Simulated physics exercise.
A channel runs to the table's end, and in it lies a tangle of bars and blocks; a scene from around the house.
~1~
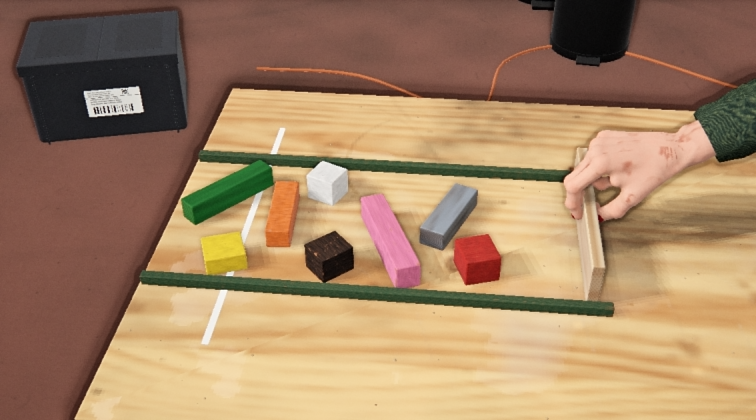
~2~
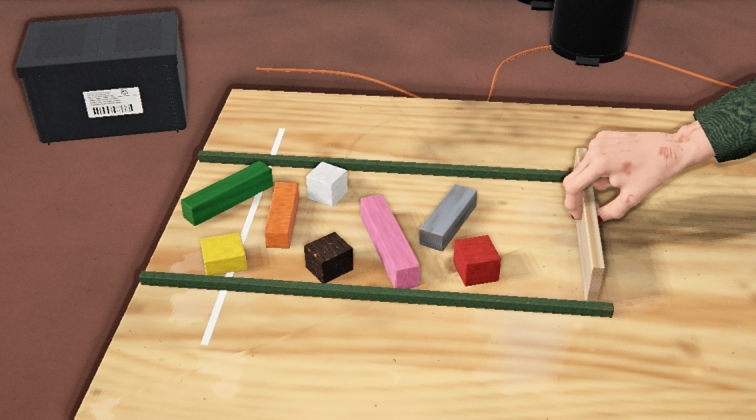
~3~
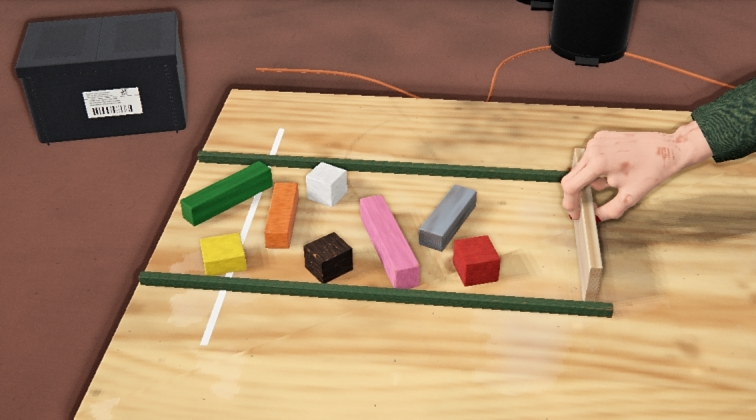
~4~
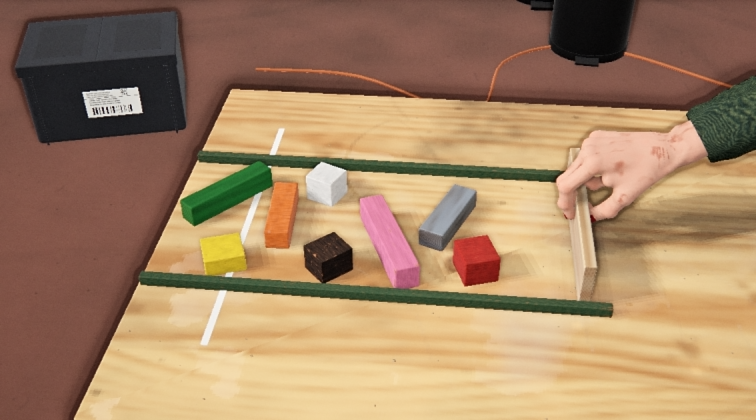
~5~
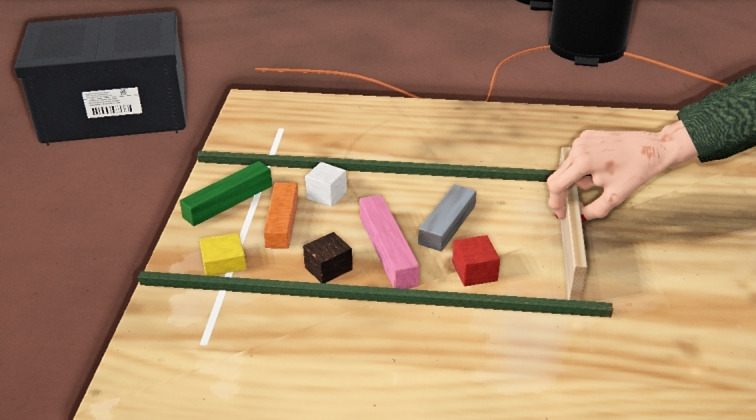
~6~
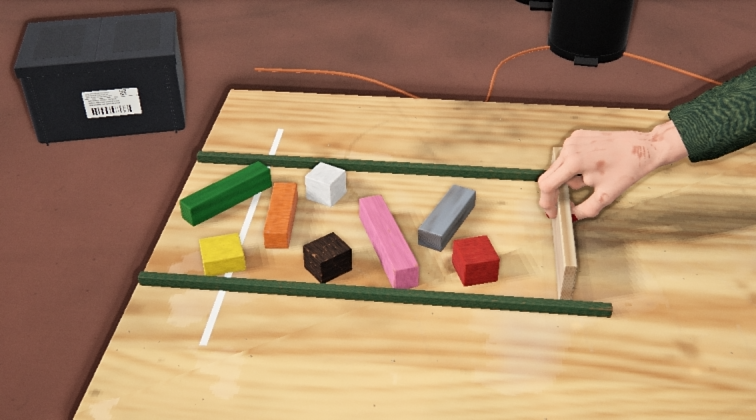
A hand slides a wooden board slightly left between two green rails toward scattered coloured blocks.
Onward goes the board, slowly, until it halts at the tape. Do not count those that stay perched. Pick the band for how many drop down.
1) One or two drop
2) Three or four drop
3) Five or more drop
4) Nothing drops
Answer: 1.
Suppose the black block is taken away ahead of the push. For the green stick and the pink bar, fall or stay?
Looking at each, the green stick drops away and the pink bar holds its spot.
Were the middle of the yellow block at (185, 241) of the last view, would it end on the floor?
Lab note: It goes off the edge.
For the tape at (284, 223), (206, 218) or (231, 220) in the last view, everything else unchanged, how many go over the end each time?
Try by try, 0, 6 and 4.
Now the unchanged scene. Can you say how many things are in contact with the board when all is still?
Contact count: 2.
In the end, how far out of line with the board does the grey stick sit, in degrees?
Misalignment: Close to 0°.
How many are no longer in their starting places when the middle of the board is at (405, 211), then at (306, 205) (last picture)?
One spot: 4. Other spot: 8.
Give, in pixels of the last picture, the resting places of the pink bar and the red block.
The pink bar comes to rest close to (194, 229), while the red block rests close to (219, 241).
Early on, none off yet; green stick at rest near (227, 193); yellow block at rest near (222, 255); orange bar at rest near (281, 215).
A while later, none off yet; green stick at rest near (227, 193); yellow block travelled a little near (207, 255); orange bar moving near (271, 215).
Finally, the number that fall off is one or two; lost, yellow block and green stick.
